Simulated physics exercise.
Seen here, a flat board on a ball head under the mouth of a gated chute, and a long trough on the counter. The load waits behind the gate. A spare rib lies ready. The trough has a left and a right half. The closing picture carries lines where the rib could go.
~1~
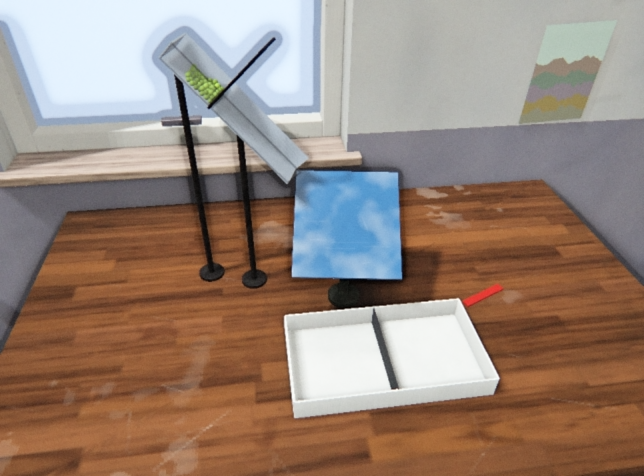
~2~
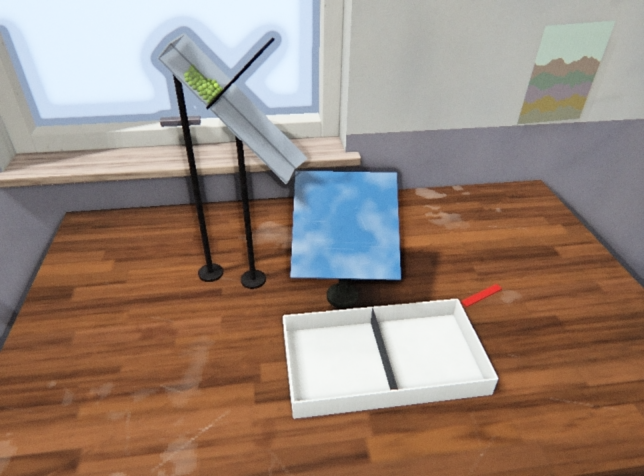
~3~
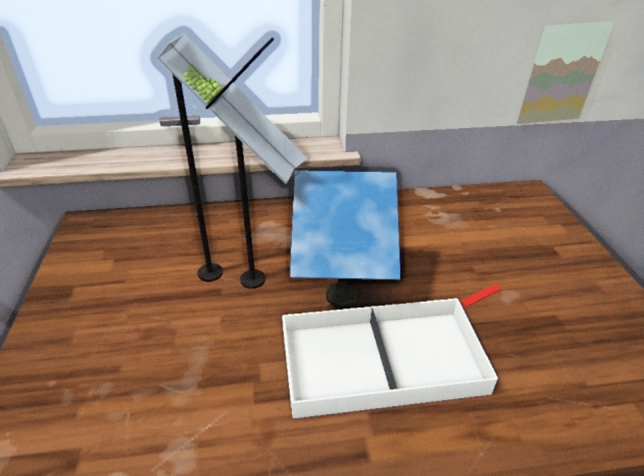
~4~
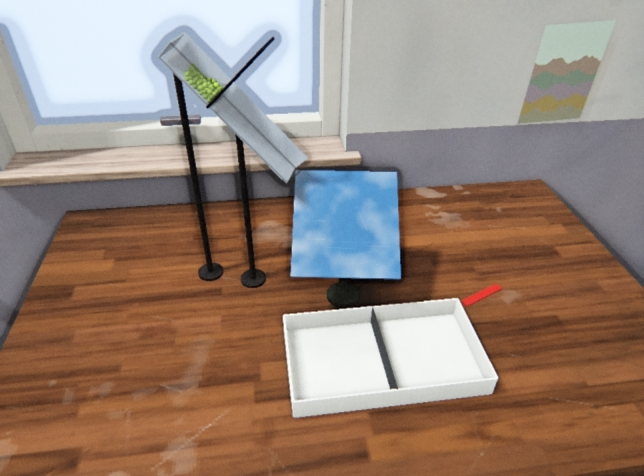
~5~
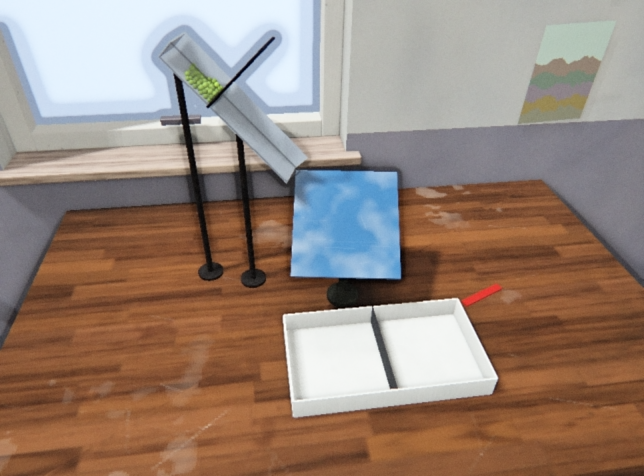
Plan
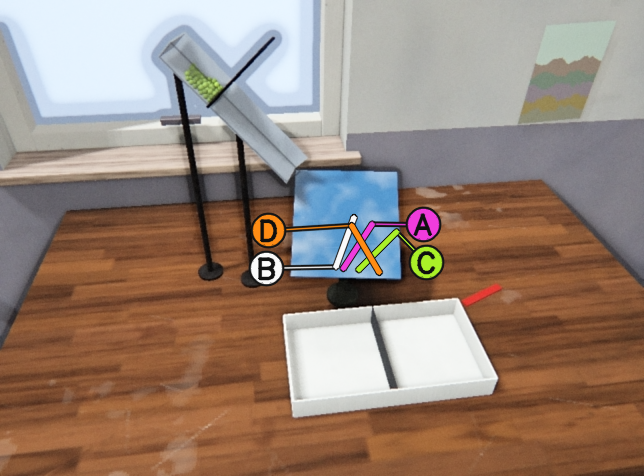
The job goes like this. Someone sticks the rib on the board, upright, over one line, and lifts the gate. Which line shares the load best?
D.
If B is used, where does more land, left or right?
More lands on the left.
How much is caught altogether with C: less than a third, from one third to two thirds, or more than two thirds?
It is more than two thirds.
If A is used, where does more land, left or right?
Left.
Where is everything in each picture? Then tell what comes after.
The first frame shows load behind the gate (211, 88), dried peas; lip of the chute (291, 176), sloping fairly steeply.
The second frame shows middle of the board (346, 223), tilted fairly steeply; middle of its low edge (346, 278); of its high edge (346, 172).
The third frame shows front corners of the trough (293, 402) and (497, 378); front end of its middle wall (397, 390).
The fourth frame shows middle of the load (211, 87); lip (291, 176).
The fifth frame shows middle of the load (211, 87); lip (291, 176).
On the marked copy, line A from (372, 224) to (343, 268); line B from (353, 217) to (335, 266); line C from (396, 231) to (358, 269); line D from (351, 225) to (379, 272).
For line A, of what is caught, almost all in the left half, about a tenth in the right.
For line B, of what is caught, the larger part in the left half, about a tenth in the right.
For line C, of what is caught, almost all in the left half, about a tenth in the right.
For line D, of what is caught, roughly half in the left half, roughly half in the right.
